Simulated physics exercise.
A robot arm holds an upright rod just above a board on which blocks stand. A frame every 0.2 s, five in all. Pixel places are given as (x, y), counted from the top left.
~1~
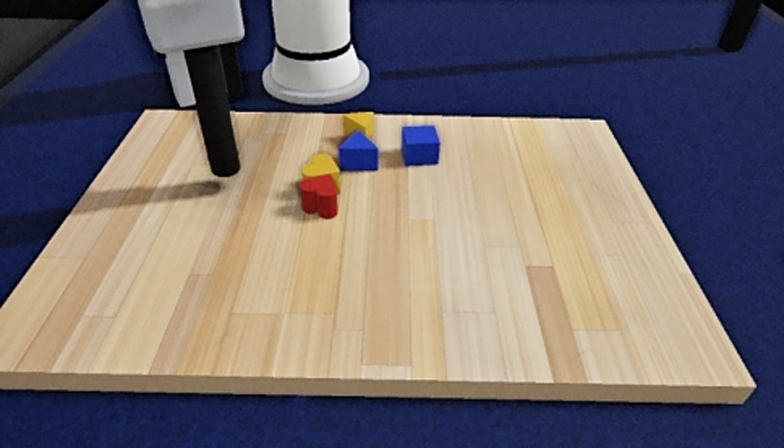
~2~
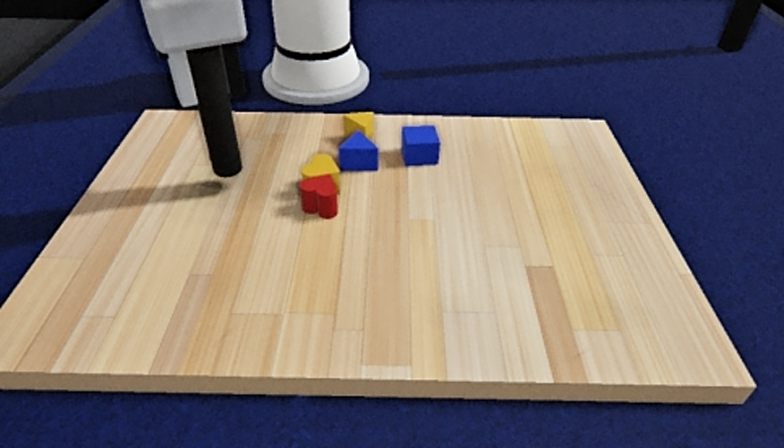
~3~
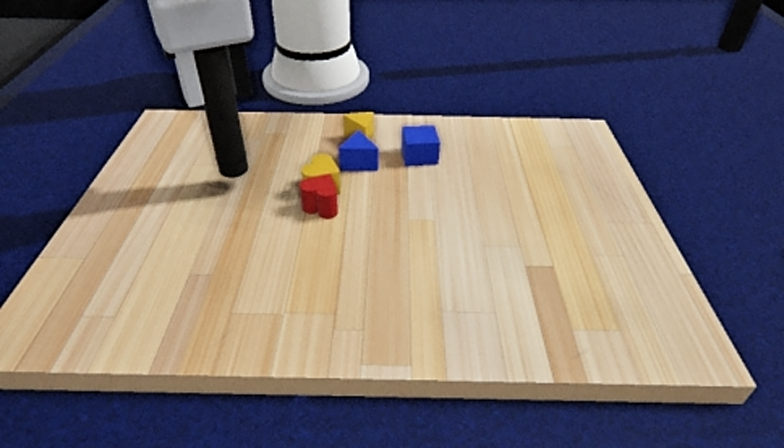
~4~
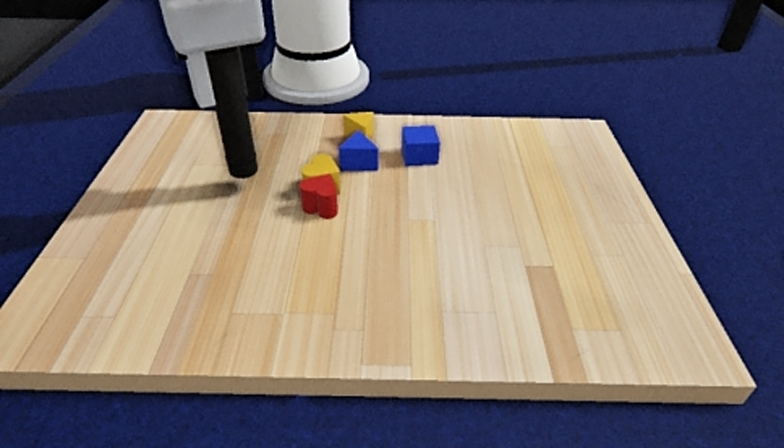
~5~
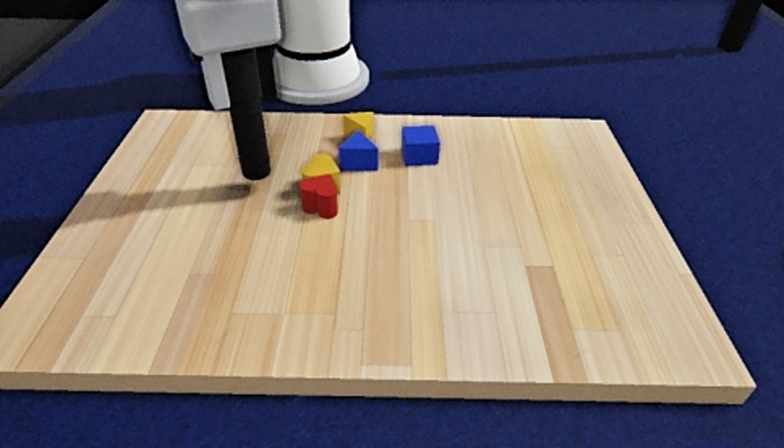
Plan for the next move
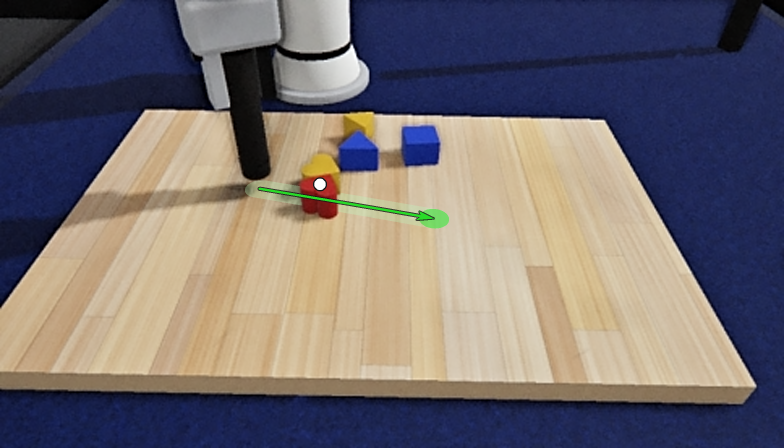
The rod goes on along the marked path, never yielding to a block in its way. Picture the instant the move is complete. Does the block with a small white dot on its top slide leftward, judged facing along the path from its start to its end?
I believe not.
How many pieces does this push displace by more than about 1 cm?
I think two will be displaced.
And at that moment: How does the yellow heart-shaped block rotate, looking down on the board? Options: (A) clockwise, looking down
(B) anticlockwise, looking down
The correct letter is B.
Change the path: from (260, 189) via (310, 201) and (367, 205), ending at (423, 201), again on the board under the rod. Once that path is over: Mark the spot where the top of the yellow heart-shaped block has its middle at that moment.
Close to (352, 165).
The line goes straight from (260, 189) to (434, 218); the dot is on the red heart-shaped block.
On the path given first. One third of the way, rod (315, 183); red heart-shaped block (335, 189), turned 15° clockwise; yellow heart-shaped block (339, 163), turned 45° anticlockwise.
Two thirds of the way, rod (374, 192); red heart-shaped block (371, 206), turned 95° clockwise; yellow heart-shaped block (355, 164), turned 110° anticlockwise.
At the end, rod (435, 203); red heart-shaped block (374, 207), turned 110° clockwise; yellow heart-shaped block (355, 164), turned 110° anticlockwise; blue triangular piece unmoved.
